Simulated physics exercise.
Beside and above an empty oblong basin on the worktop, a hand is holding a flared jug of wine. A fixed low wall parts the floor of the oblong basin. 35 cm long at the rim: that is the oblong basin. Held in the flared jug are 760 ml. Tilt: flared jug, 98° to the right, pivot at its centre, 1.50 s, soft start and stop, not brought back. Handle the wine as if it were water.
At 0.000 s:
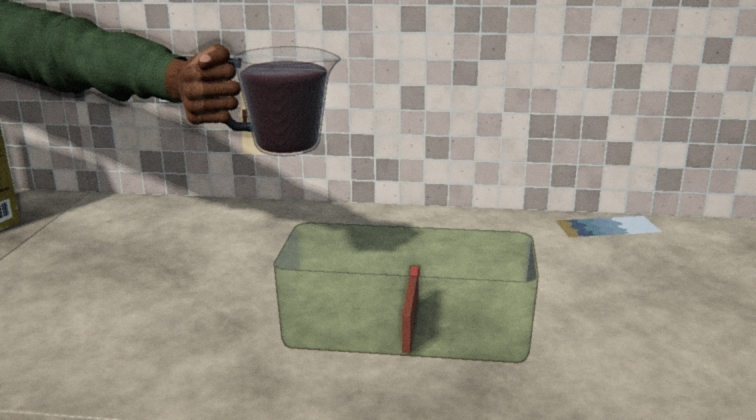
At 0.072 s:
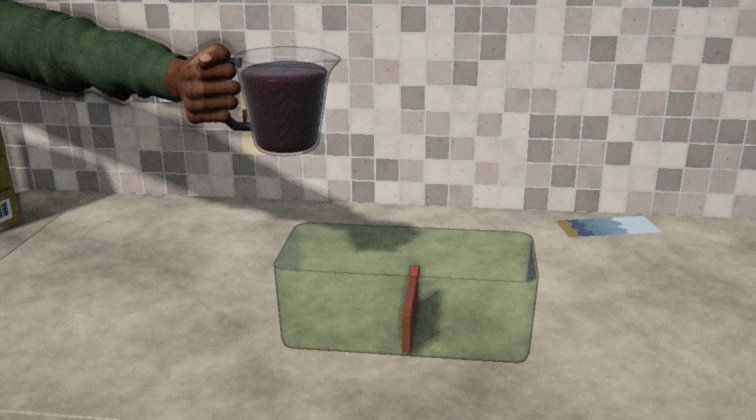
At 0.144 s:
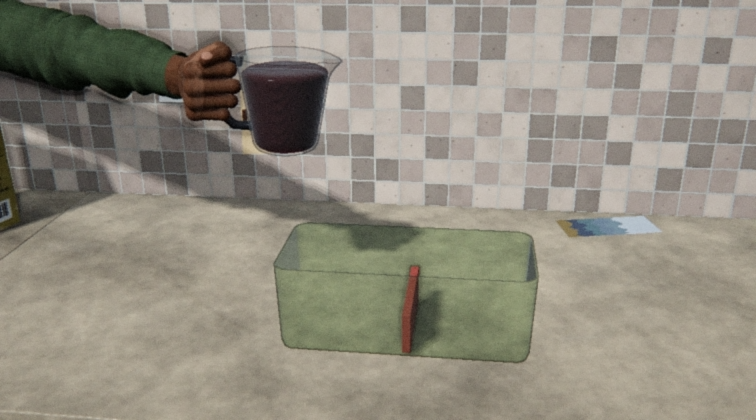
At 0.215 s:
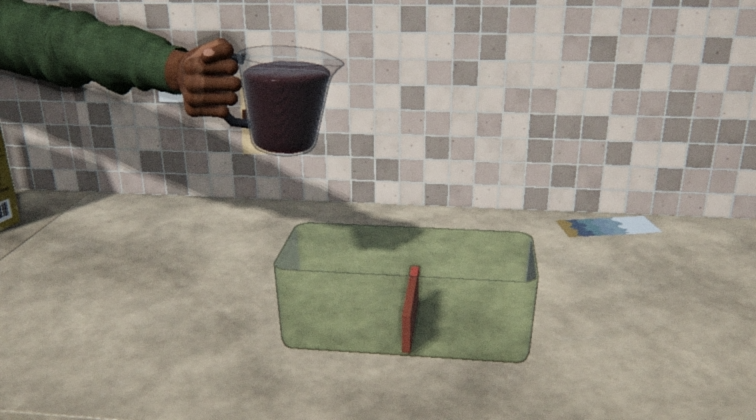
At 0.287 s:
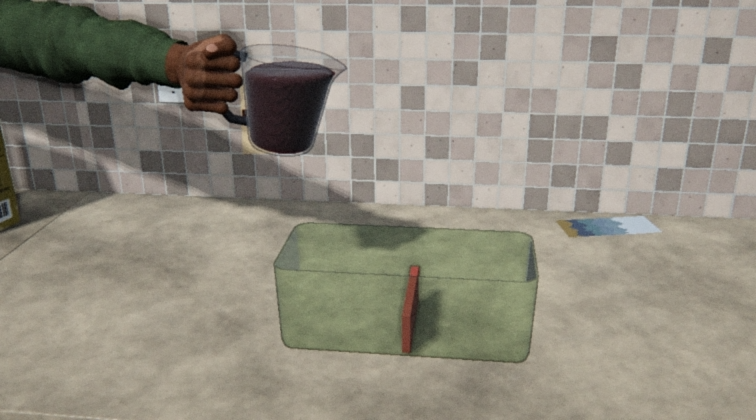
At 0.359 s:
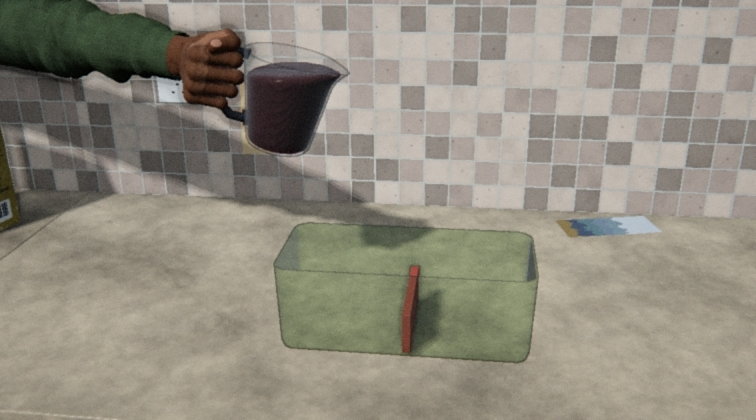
On a worktop by a tiled wall, a hand slowly tilting a jug of dark wine rightward above an empty green basin.
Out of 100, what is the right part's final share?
About 50 out of 100.
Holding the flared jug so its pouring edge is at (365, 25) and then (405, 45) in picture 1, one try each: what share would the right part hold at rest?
90 and 95 %.
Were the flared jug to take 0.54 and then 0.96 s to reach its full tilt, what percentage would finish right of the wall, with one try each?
30 in a hundred, followed by 40 in a hundred.
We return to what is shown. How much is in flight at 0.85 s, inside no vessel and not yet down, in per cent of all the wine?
18 %.
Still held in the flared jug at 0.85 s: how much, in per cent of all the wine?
Fraction remaining: Approx. 74 per cent.
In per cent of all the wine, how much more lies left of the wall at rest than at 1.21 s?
Around 36 in a hundred.
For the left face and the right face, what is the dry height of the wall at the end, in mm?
The left comes to roughly 46 mm and the right to roughly 44 mm.
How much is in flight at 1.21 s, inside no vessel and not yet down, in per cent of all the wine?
I'd say some 22 per cent is in the air.
By 0.85 s the tilt is 59° and 75 per cent is still to pour, 2 is left of the wall and 4 right of it.
By 1.21 s the tilt is 89° and 24 per cent is still to pour, 13 is left of the wall and 41 right of it.
By 1.59 s the tilt is 98° and 1 per cent is still to pour, 45 is left of the wall and 50 right of it.
By 2.00 s the tilt is 98° and 0 per cent is still to pour, 48 is left of the wall and 50 right of it.
At rest 48 per cent lies left of the wall, 50 right of it and 2 outside.
